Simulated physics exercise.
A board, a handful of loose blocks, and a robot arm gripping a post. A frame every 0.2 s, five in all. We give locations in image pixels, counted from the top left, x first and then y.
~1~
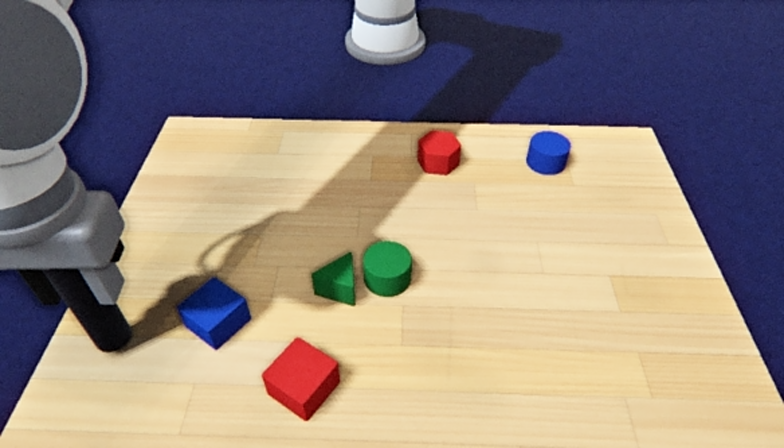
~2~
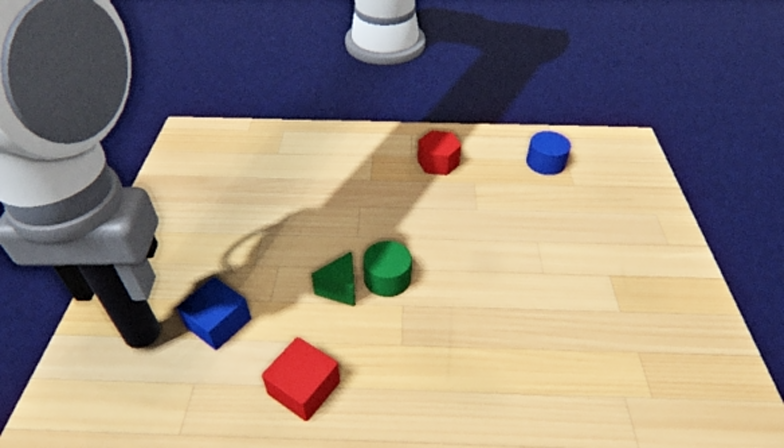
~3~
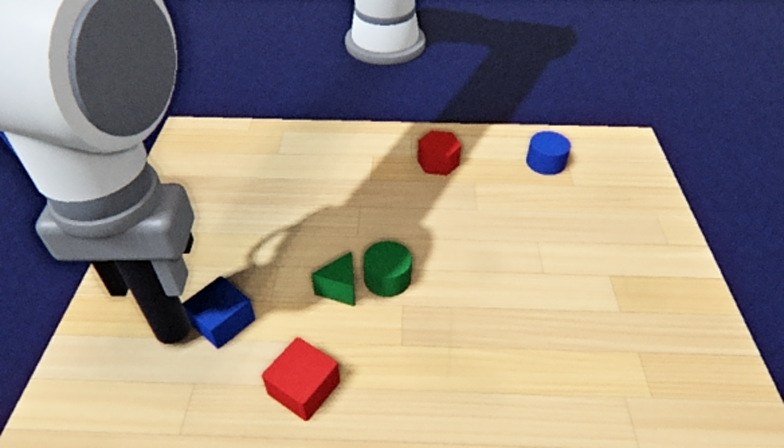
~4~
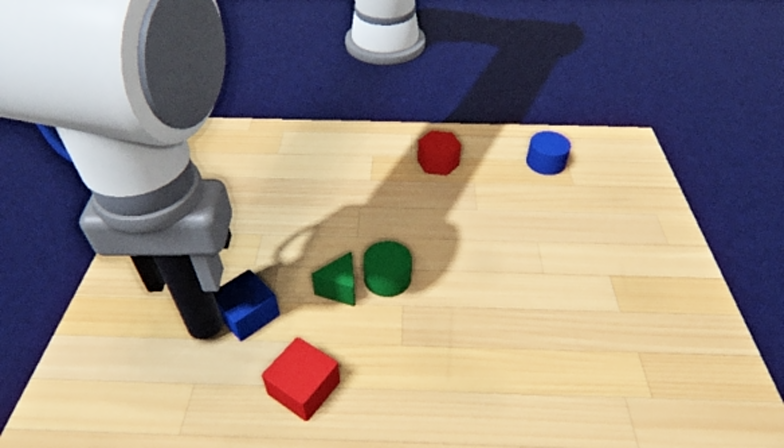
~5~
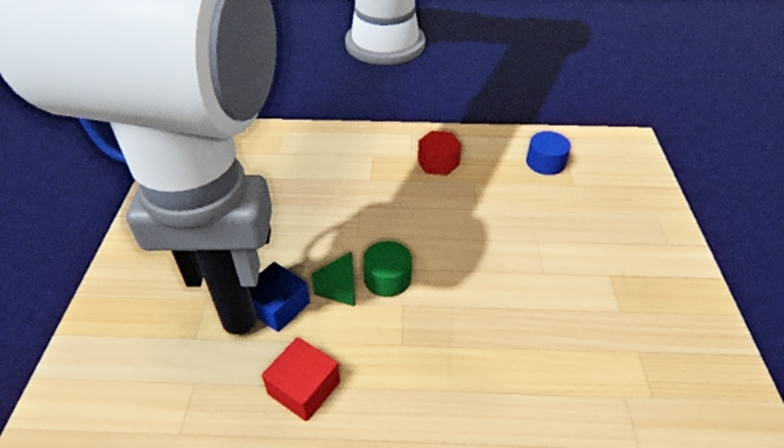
On a light wooden tabletop scattered with red, blue and green blocks, a robot arm moves a black post rightward up to the blue four-sided block, then pushes it right toward the green triangular block while the others stay still.
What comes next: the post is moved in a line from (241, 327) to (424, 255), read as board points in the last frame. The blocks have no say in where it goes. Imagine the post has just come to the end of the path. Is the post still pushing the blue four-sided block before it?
The answer is no.
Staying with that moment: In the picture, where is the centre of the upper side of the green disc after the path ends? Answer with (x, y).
The answer is (465, 244).
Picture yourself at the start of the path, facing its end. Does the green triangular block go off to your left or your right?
My prediction: Leftwards.
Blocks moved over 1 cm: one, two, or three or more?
Here I'd predict at least three blocks moving more than 1 cm.
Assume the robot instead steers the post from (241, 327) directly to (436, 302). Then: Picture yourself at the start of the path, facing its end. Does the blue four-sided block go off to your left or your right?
Gets pushed left.
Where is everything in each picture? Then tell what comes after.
In the first picture, post tip at (114, 338); block tops, blue four-sided block at (211, 302); red four-sided block at (300, 368); green triangular block at (338, 270); green disc at (388, 258).
In the second picture, post at (143, 334); blocks unchanged.
In the third picture, post at (173, 330); blue four-sided block at (216, 301).
In the fourth picture, post at (205, 325); blue four-sided block at (242, 294).
In the fifth picture, post at (239, 321); blue four-sided block at (273, 286); red four-sided block at (300, 368); green triangular block at (338, 270); green disc at (388, 258).
What follows on the original path. One third of the way, post at (307, 295); blue four-sided block at (333, 257); green triangular block at (375, 243), turned 15° clockwise; green disc at (412, 251).
Two thirds of the way, post at (370, 270); blue four-sided block at (362, 228), turned 45° anticlockwise; green triangular block at (398, 224), turned 65° clockwise; green disc at (417, 250).
At the end, post at (425, 248); blue four-sided block at (364, 224), turned 55° anticlockwise; red four-sided block in place; green triangular block at (411, 211); green disc at (465, 244).
